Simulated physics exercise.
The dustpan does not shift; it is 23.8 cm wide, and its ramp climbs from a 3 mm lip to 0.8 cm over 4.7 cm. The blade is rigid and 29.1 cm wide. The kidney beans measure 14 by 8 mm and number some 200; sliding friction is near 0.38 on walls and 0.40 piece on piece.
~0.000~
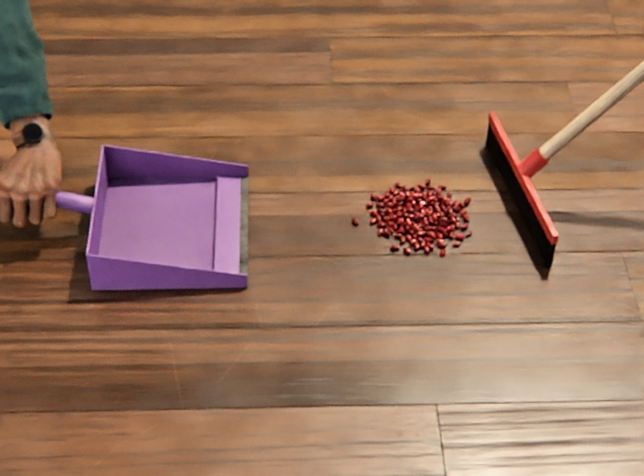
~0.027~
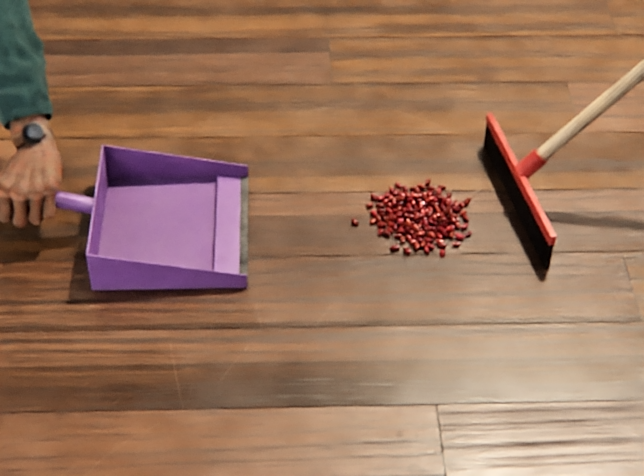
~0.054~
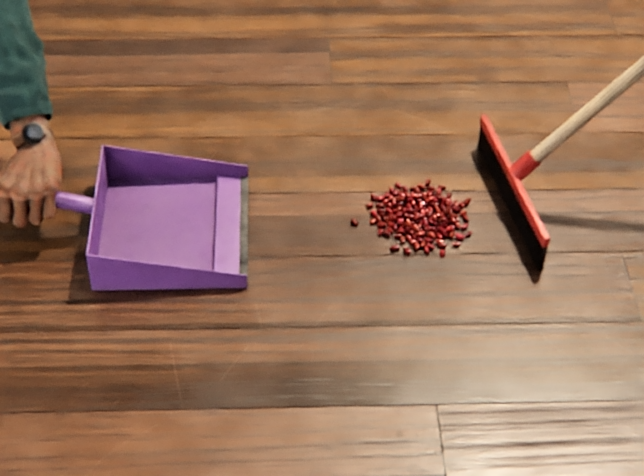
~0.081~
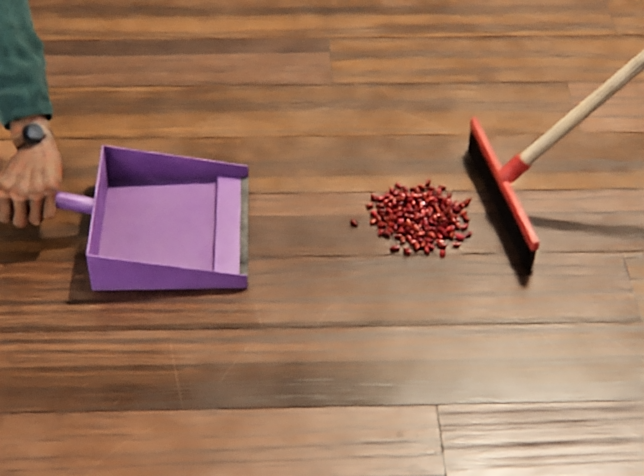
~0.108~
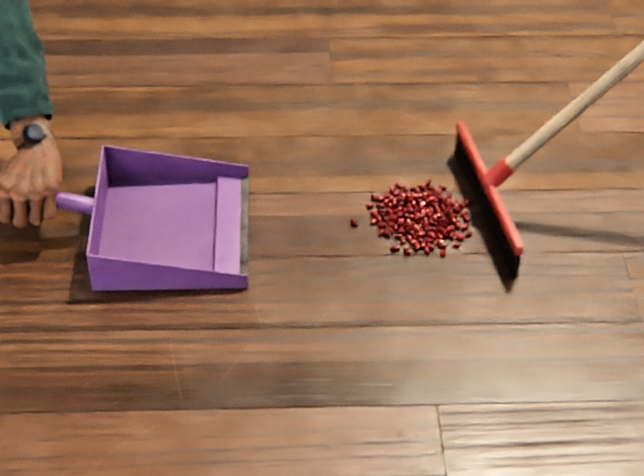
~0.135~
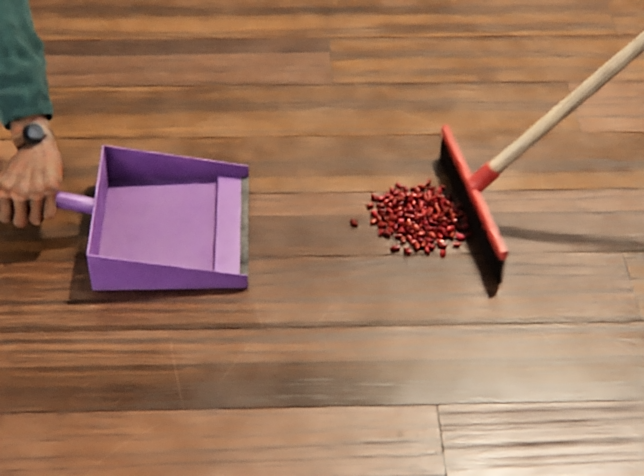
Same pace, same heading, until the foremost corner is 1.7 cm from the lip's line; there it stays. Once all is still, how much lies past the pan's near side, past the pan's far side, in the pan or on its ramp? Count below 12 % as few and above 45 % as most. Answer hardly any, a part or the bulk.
Near side a part, far side hardly any, pan a part.
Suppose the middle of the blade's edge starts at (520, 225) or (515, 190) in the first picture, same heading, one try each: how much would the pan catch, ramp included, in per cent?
About 30 and 35 per cent.
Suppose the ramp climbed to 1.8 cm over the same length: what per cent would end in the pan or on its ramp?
It would be near 35 per cent.
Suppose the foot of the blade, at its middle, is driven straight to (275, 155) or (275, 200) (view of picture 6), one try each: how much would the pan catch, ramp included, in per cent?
Some 10 and 35 per cent.
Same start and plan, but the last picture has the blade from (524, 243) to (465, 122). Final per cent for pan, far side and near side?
Pan 20, far 5, near 10.
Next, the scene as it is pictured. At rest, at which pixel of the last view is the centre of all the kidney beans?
Near (241, 259).
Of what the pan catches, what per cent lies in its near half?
About 70 per cent.
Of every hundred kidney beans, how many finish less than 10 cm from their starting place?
Some 0 per cent.
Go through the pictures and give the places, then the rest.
The first picture shows blade from (554, 240) to (492, 120), moved 0.0 cm, 0 of the pieces shifted so far; middle of the pieces at (416, 215); pan at (161, 231).
The second picture shows blade from (552, 241) to (490, 120), moved 0.4 cm, 0 of the pieces shifted so far; middle of the pieces at (416, 215).
The third picture shows blade from (545, 243) to (484, 122), moved 1.5 cm, 0 of the pieces shifted so far; middle of the pieces at (416, 215).
The fourth picture shows blade from (534, 246) to (474, 125), moved 3.3 cm, 0 of the pieces shifted so far; middle of the pieces at (416, 215).
The fifth picture shows blade from (519, 251) to (460, 128), moved 5.8 cm, 0 of the pieces shifted so far; middle of the pieces at (417, 215).
The sixth picture shows blade from (503, 256) to (445, 132), moved 8.5 cm, 5 of the pieces shifted so far; middle of the pieces at (417, 215); pan at (161, 231). The blade's pace is about 1.00 m/s, heading 21 degrees towards the viewer's side.
After 0.30 s, middle of the blade 18 cm from the lip; 0 % over the lip, far side 0 %, near side 5 %.
After 0.41 s, middle of the blade 8 cm from the lip; 0 % over the lip, far side 5 %, near side 15 %.
Then, at 0.65 s, middle of the blade 4 cm from the lip; 40 % over the lip, far side 5 %, near side 25 %.
By 2.7 s all is still; near side 25 %, far side 5 %, pan 40 %, in front of the lip or behind the blade 35 %.
